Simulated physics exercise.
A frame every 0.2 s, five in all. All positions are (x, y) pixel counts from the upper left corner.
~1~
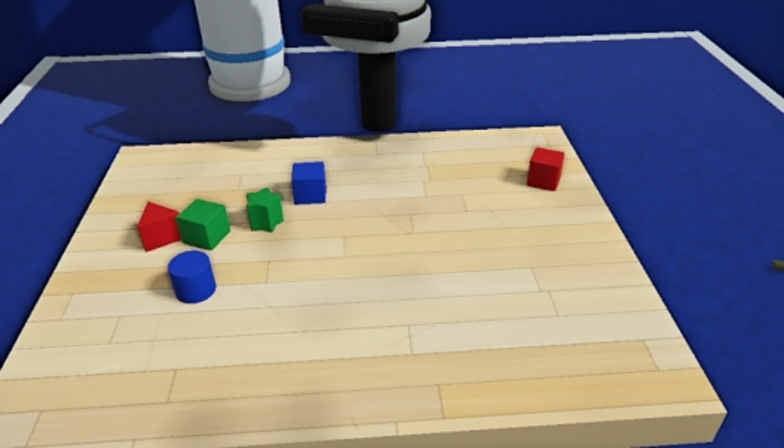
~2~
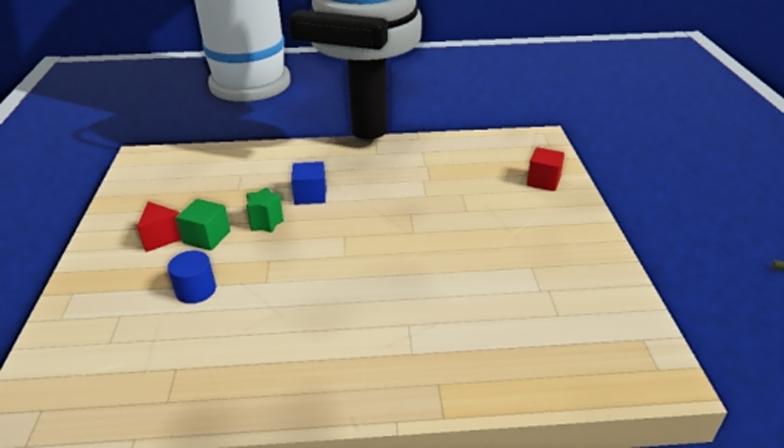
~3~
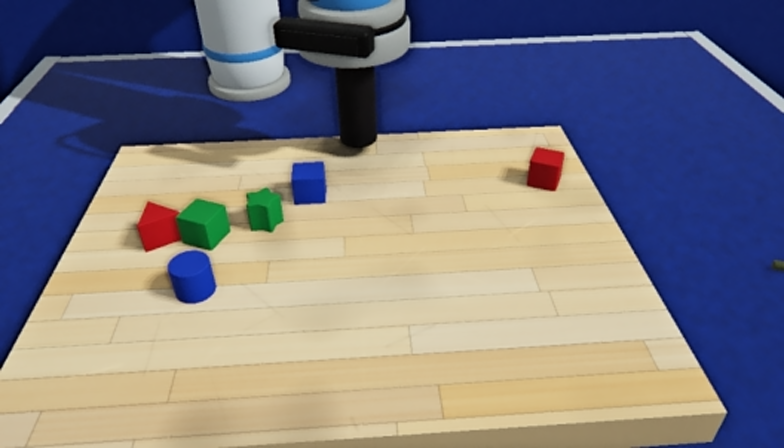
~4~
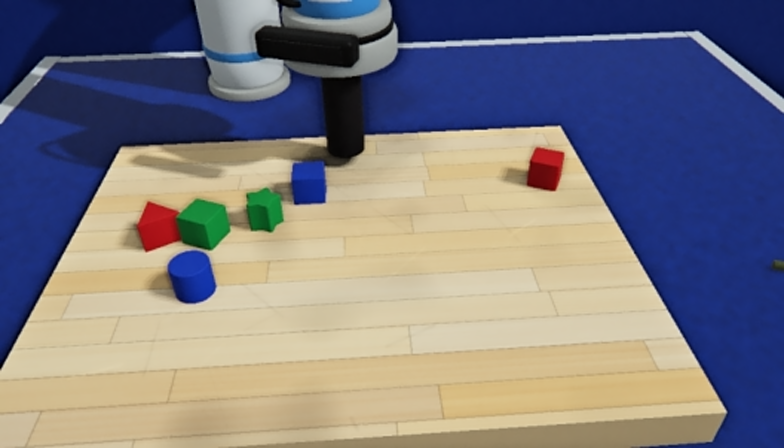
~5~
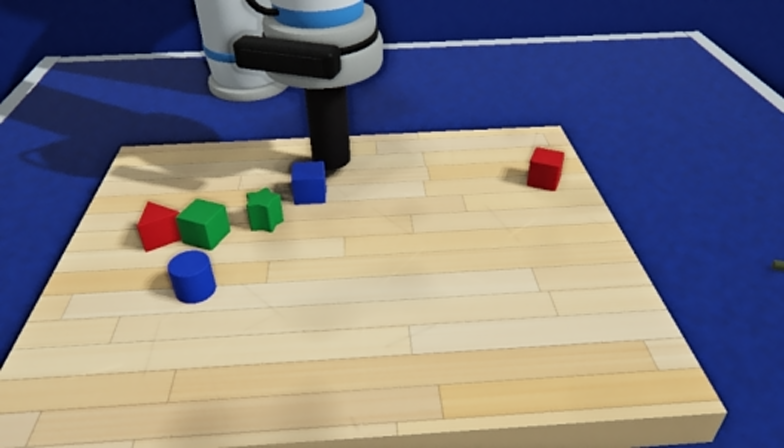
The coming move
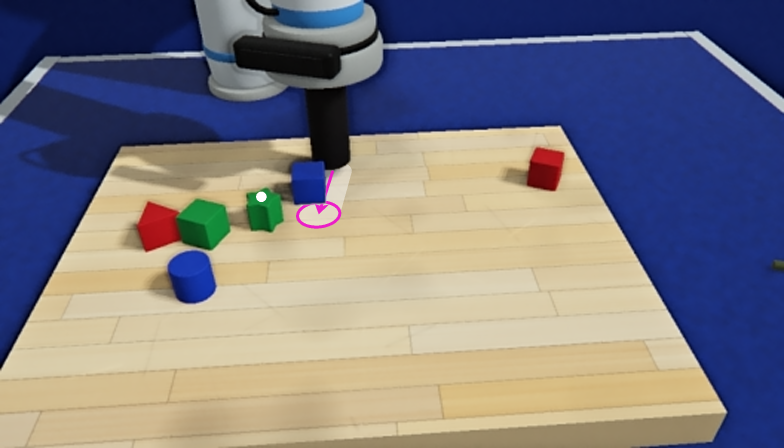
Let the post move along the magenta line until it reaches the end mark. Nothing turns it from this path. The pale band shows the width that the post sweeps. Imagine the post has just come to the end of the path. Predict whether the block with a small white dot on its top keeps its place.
The block moves away from its spot.
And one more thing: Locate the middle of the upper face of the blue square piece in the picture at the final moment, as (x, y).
In the picture, that point is around (278, 198).
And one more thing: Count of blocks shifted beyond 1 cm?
It should be two.
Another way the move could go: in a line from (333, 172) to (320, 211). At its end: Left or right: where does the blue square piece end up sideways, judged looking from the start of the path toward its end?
The shift is rightward.
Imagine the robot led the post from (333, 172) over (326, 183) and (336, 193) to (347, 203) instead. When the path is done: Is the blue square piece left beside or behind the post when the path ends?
Final answer: Yes.
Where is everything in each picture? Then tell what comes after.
In the first picture, post tip (379, 124); block tops, green star (261, 197); blue square piece (308, 170).
In the second picture, post (370, 131); blocks unchanged.
In the third picture, post (359, 139); blocks unchanged.
In the fourth picture, post (346, 149); blocks unchanged.
In the fifth picture, post (332, 160); green star (261, 197); blue square piece (308, 170).
Path on the board, from (333, 172) directly to (319, 214); the dot is on the green star.
On the path given first. Halfway along, post (325, 180); blue square piece (294, 181), turned 40° clockwise.
At the end, post (317, 202); green star (244, 202), turned 35° clockwise; blue square piece (278, 198), turned 85° clockwise.
